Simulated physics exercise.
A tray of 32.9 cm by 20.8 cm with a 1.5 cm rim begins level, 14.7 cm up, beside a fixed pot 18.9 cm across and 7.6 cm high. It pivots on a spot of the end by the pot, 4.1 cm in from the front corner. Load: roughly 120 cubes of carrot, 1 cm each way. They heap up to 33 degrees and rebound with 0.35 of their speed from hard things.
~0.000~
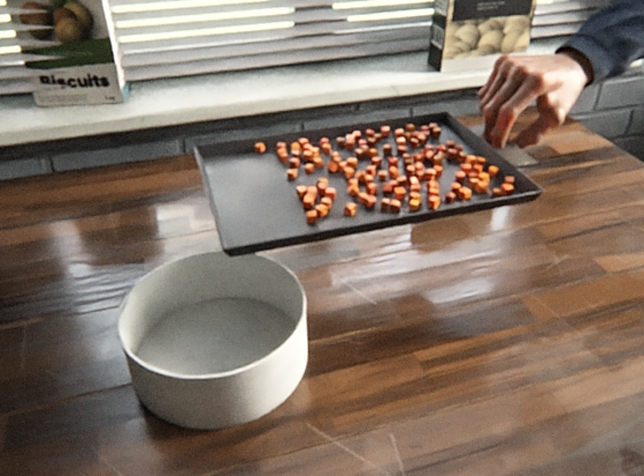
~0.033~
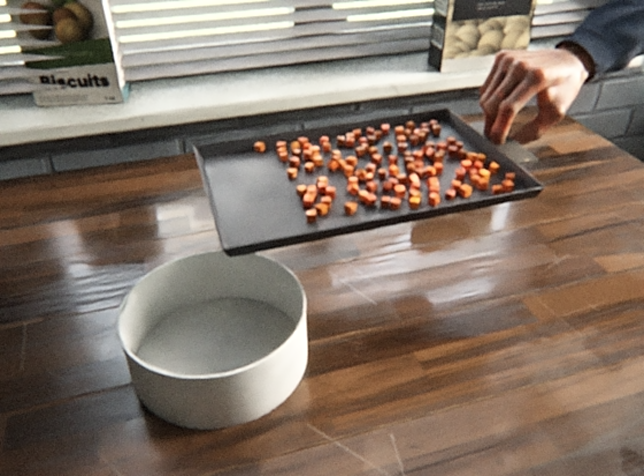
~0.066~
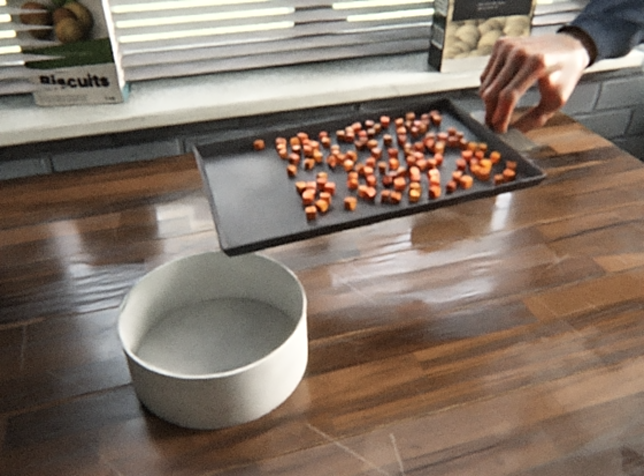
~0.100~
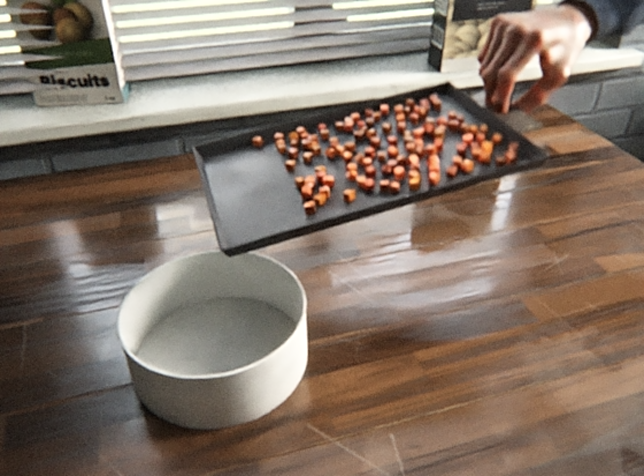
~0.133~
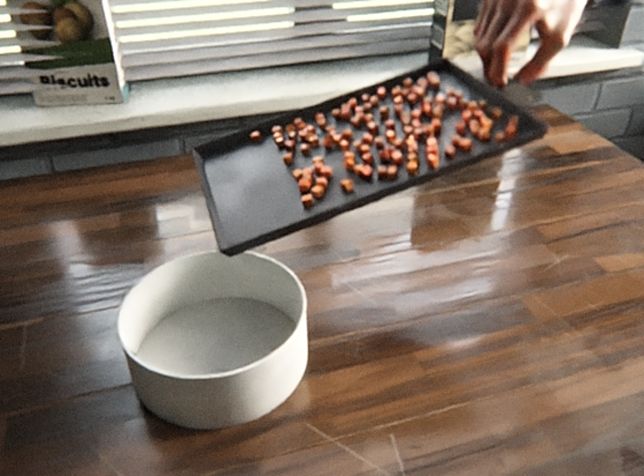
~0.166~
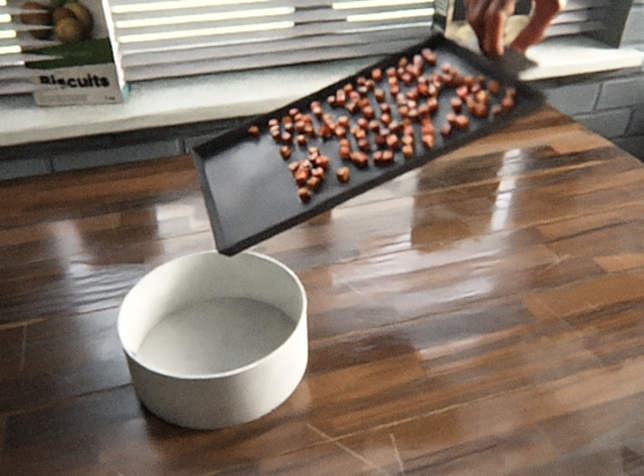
On a wooden tabletop by a window with blinds, a hand raises the right end of a dark tray scattered with orange cubes, slowly then faster, while its left end stays low beside a round, pale, empty pot.
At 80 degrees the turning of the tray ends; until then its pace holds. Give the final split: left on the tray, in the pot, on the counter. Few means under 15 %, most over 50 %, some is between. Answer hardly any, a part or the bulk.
Tray hardly any, pot a part, counter the bulk.
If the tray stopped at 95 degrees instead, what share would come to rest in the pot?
It would be near 25 per cent.
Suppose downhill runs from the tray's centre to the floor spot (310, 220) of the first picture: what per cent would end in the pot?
About 55 per cent.
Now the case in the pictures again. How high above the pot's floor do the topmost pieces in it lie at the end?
About 1.0 cm.
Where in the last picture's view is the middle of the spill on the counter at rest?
Around (40, 313).
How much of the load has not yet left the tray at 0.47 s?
About 100 per cent.
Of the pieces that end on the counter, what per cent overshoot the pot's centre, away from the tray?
Some 100 per cent.
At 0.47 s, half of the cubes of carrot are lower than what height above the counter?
Some 30 cm.
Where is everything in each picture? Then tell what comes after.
In the first frame, tray tilt 0 degrees, front corners at (228, 244) and (536, 189); middle of the pieces at (393, 162); pot at (213, 305).
In the second frame, tray tilt 1 degrees, front corners at (228, 244) and (537, 185); middle of the pieces at (393, 160).
In the third frame, tray tilt 3 degrees, front corners at (227, 244) and (539, 174), lowest corner left back; middle of the pieces at (393, 153).
In the fourth frame, tray tilt 7 degrees, front corners at (226, 245) and (541, 153), lowest corner left back; middle of the pieces at (392, 141).
In the fifth frame, tray tilt 13 degrees, front corners at (225, 245) and (542, 126), lowest corner left back; middle of the pieces at (390, 125).
In the sixth frame, tray tilt 19 degrees, front corners at (223, 246) and (539, 95), lowest corner left back; middle of the pieces at (385, 109); pot at (213, 305). Its pace works out near 180 degrees a second.
Then, at 0.35 s, tilt 52 degrees; the tray holds 100 %, the pot 0 %.
After 0.47 s, tilt 73 degrees; the tray holds 100 %, the pot 0 %.
Then, at 0.72 s, tilt 80 degrees; the tray holds 0 %, the pot 25 %.
In the end, at 2.0 s, tray 0 %, pot 25 %, counter 75 %.
